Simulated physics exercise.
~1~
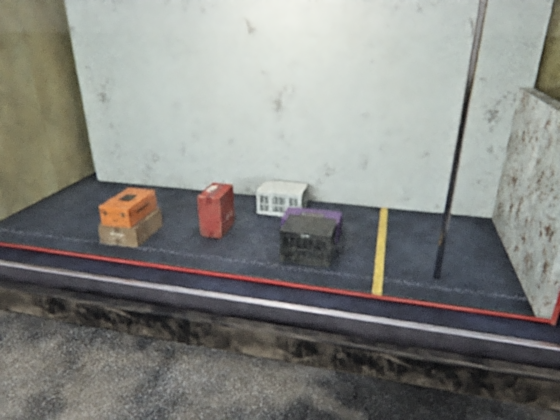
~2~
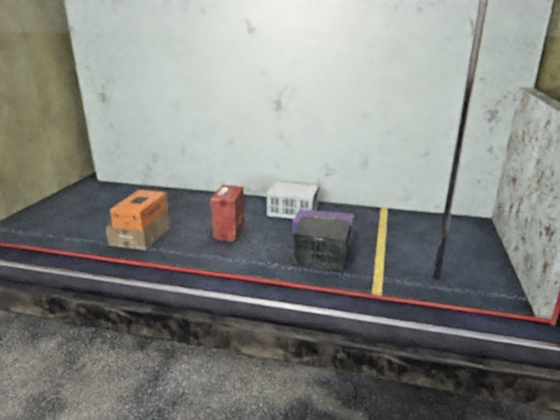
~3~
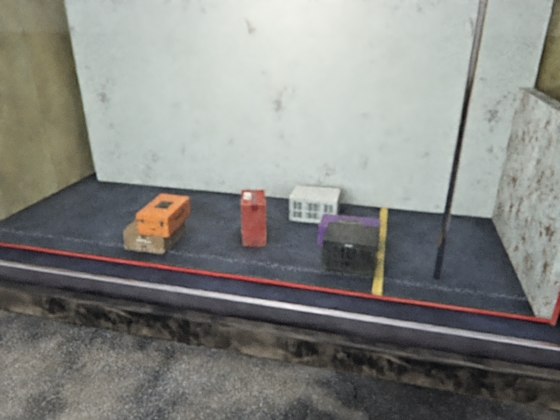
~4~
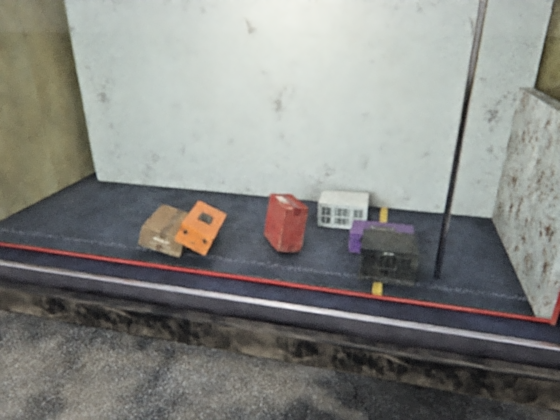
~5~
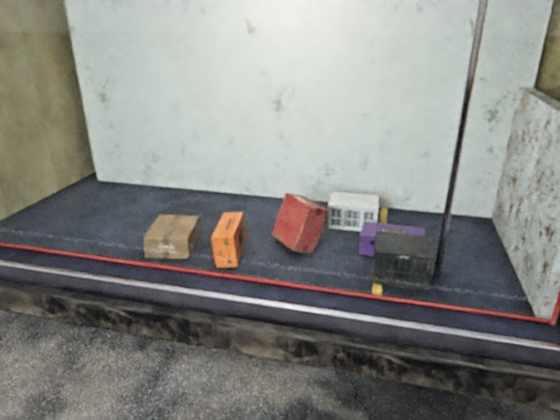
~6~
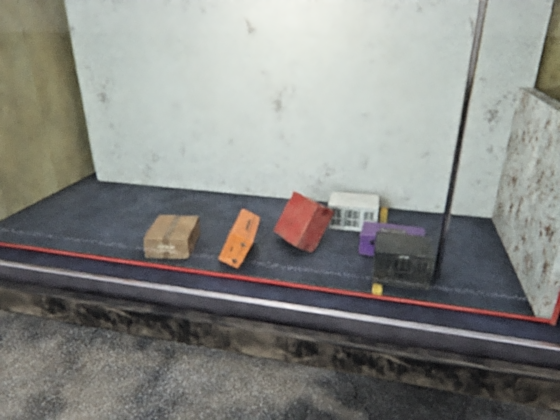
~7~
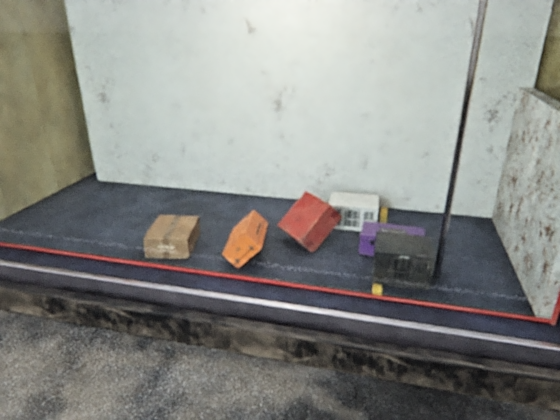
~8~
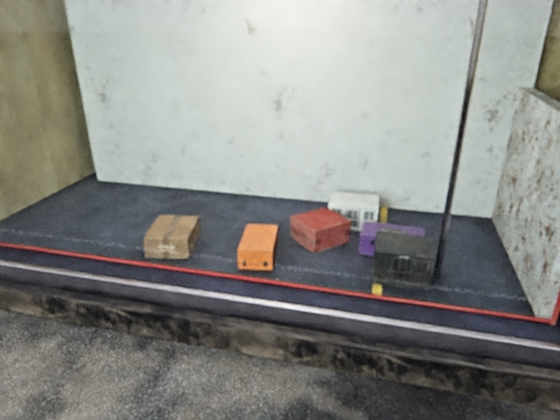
Boxes and crates sliding right across a dark van floor, orange toolbox and red pack tumbling, black crate stopping past yellow line.
